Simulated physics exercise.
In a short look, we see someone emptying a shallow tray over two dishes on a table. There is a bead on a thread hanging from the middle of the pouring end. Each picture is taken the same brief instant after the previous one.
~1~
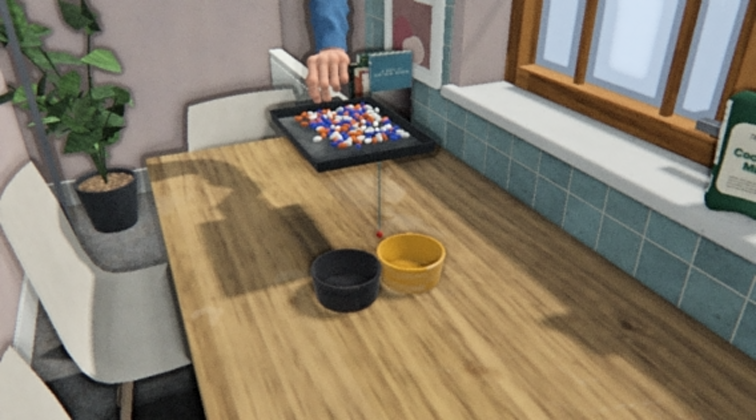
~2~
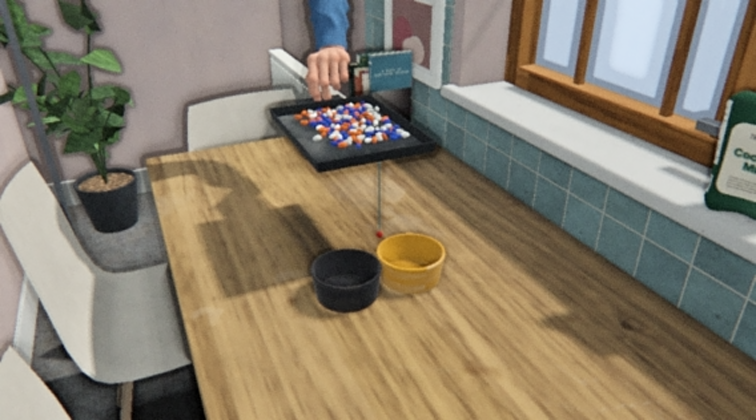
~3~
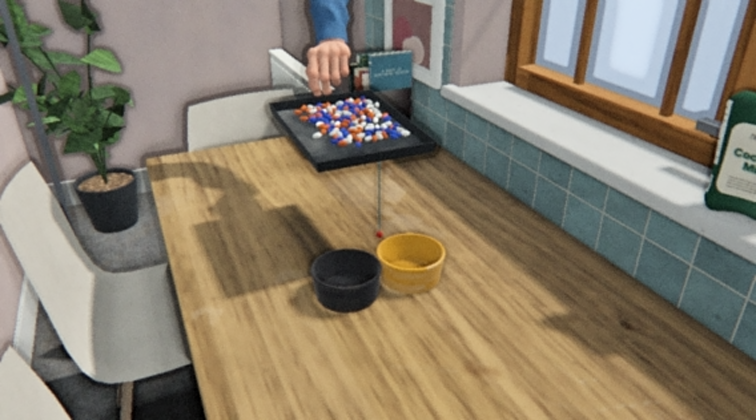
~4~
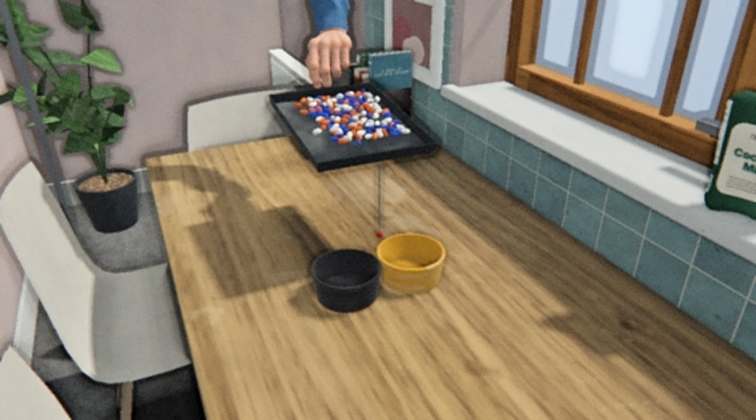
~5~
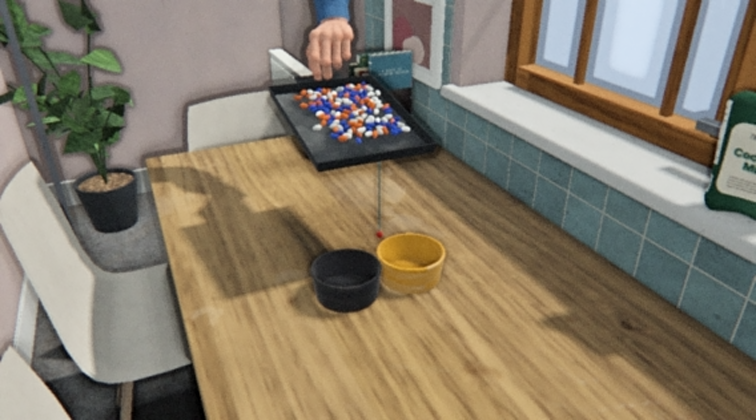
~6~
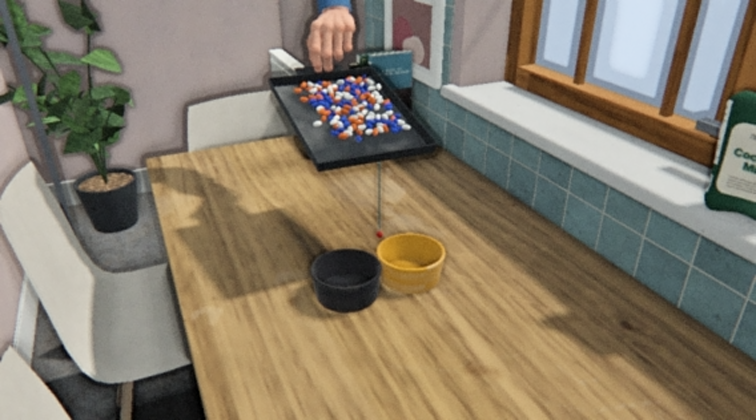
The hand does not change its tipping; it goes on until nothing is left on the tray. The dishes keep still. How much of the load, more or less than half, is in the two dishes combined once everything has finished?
So the dishes get the majority of the load, I reckon.
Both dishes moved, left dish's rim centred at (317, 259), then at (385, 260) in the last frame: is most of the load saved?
Short of half, then the bulk of it.
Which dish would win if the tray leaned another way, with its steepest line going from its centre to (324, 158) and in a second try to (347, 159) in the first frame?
The left-side dish, then the left-side dish.
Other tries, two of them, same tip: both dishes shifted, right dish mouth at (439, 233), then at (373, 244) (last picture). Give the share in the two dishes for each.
40 % and 10 %.
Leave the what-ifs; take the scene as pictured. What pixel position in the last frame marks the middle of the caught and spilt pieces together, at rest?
The centre comes to rest close to (410, 276).
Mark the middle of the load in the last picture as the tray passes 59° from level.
Its middle sits at about pixel (395, 141).
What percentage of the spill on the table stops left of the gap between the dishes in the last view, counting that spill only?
Close to 10 in a hundred.
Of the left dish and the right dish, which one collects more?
Simple - it is the one placed right.
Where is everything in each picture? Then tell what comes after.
Corners of the pouring end (318, 162) and (434, 141), level; middle of the load (353, 124), jelly beans; left dish (360, 297); right dish (426, 278); bead on its thread (380, 235), in the first frame.
Corners of the pouring end (318, 162) and (434, 141), level; middle of the load (353, 123), in the second frame.
Corners of the pouring end (318, 162) and (434, 141), tipped barely, level across its low end; middle of the load (353, 120), in the third frame.
Corners of the pouring end (318, 162) and (435, 142), tipped a little, level across its low end; middle of the load (353, 115), in the fourth frame.
Corners of the pouring end (319, 162) and (435, 142), tipped a little, level across its low end; middle of the load (353, 110), in the fifth frame.
Corners of the pouring end (319, 162) and (435, 143), tipped a little, level across its low end; middle of the load (354, 105); left dish (360, 297); right dish (426, 278), in the sixth frame.
Just after the last frame, tray tipped steeply; almost all on the tray; just a few in the left dish; just a few in the right dish; just a few in the air.
A moment on, tray tipped right over; the larger part on the tray; about a tenth in the left dish; about a tenth in the right dish; about a tenth outside both; about a tenth in the air.
Further on, tray tipped past a quarter turn; roughly a quarter in the left dish; roughly half in the right dish; roughly a quarter outside both.
When it is over, tray tipped past a quarter turn; roughly a quarter in the left dish; roughly half in the right dish; roughly a quarter outside both.
